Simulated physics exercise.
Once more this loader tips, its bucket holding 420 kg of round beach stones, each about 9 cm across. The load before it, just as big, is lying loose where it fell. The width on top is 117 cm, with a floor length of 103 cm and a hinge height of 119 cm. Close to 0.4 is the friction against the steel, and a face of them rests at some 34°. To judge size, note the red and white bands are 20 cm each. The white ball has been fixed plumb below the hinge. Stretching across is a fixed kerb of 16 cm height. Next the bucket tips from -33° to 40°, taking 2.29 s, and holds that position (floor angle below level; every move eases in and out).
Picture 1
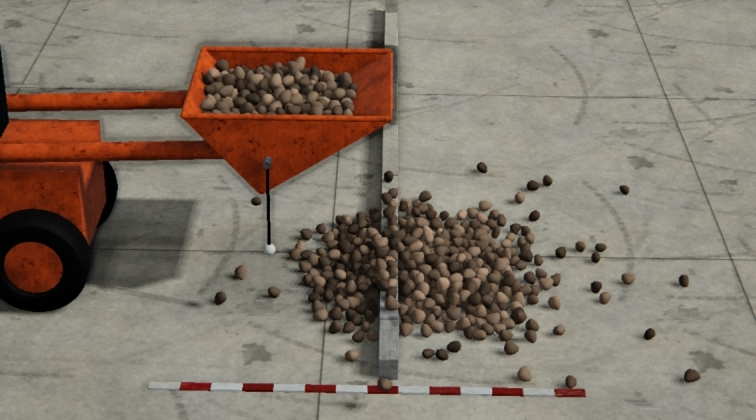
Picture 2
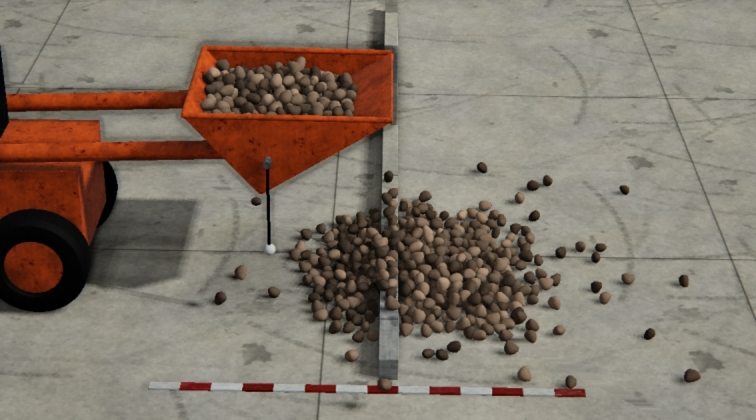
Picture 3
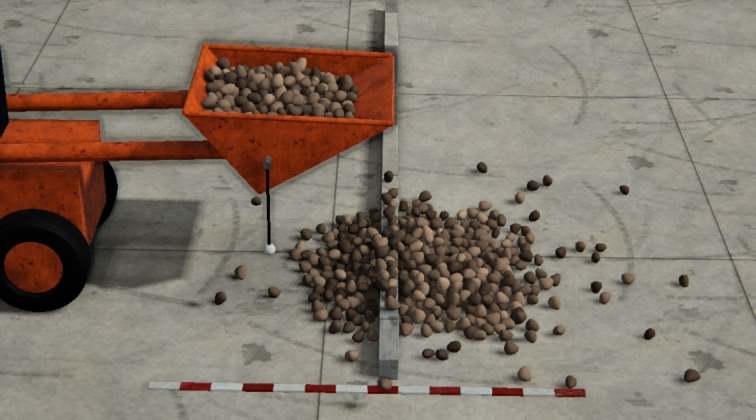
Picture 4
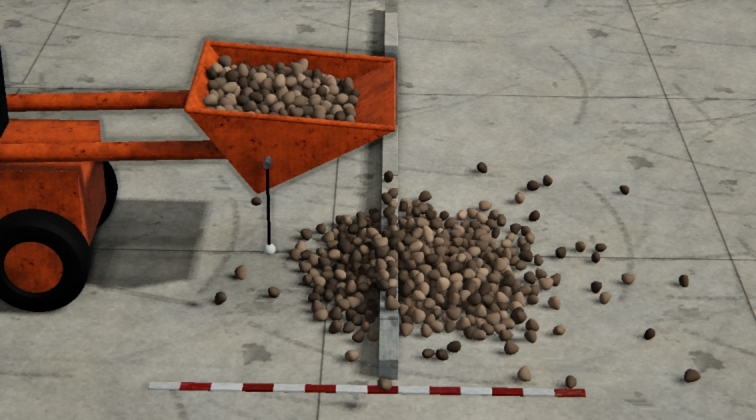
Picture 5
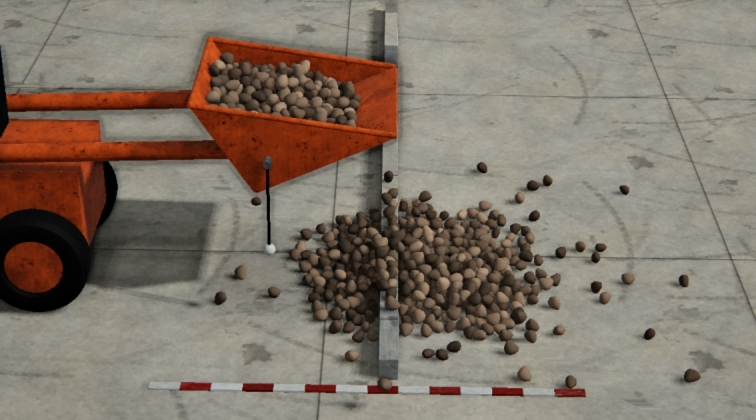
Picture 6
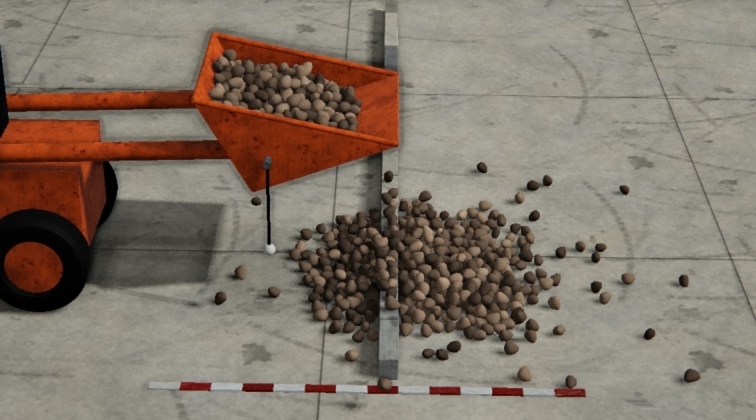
A grey concrete floor with a raised kerb across it is seen from above at a fixed angle. At left, an orange loader with black wheels carries a bucket of brown, rounded stones, beside a loose pile straddling the kerb, with scattered stones and a red and white striped strip nearby. The bucket slowly tilts, its right side dipping slightly while its left side rises, and the pile stays still.
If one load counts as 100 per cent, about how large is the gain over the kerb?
Around 70 per cent.
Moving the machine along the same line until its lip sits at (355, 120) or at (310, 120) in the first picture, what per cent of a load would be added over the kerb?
I'd guess close to 30 per cent first and close to 5 per cent second.
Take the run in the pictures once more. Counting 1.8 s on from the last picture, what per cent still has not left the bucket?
About 10 per cent.
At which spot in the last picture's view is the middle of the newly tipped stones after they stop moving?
Their centre ends up near (422, 255).
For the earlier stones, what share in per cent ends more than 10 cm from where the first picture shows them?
I'd say roughly 20 per cent of them.
Then, 1.1 s after the last picture the floor is at 29°; in per cent of one load, 94 in the bucket, 40 on this side of the kerb, 67 over the kerb; the foremost stones are at (634, 280).
Then, 1.8 s after the last picture the floor is at 40°; in per cent of one load, 12 in the bucket, 67 on this side of the kerb, 121 over the kerb; the foremost stones are at (634, 280).
Then, 2.1 s after the last picture the floor is at 40°; in per cent of one load, 0 in the bucket, 65 on this side of the kerb, 135 over the kerb; the foremost stones are at (634, 280).
Then, 4.9 s after the last picture the floor is at 40°; in per cent of one load, 0 in the bucket, 63 on this side of the kerb, 137 over the kerb; the foremost stones are at (633, 271). Net gain over the kerb, 70.
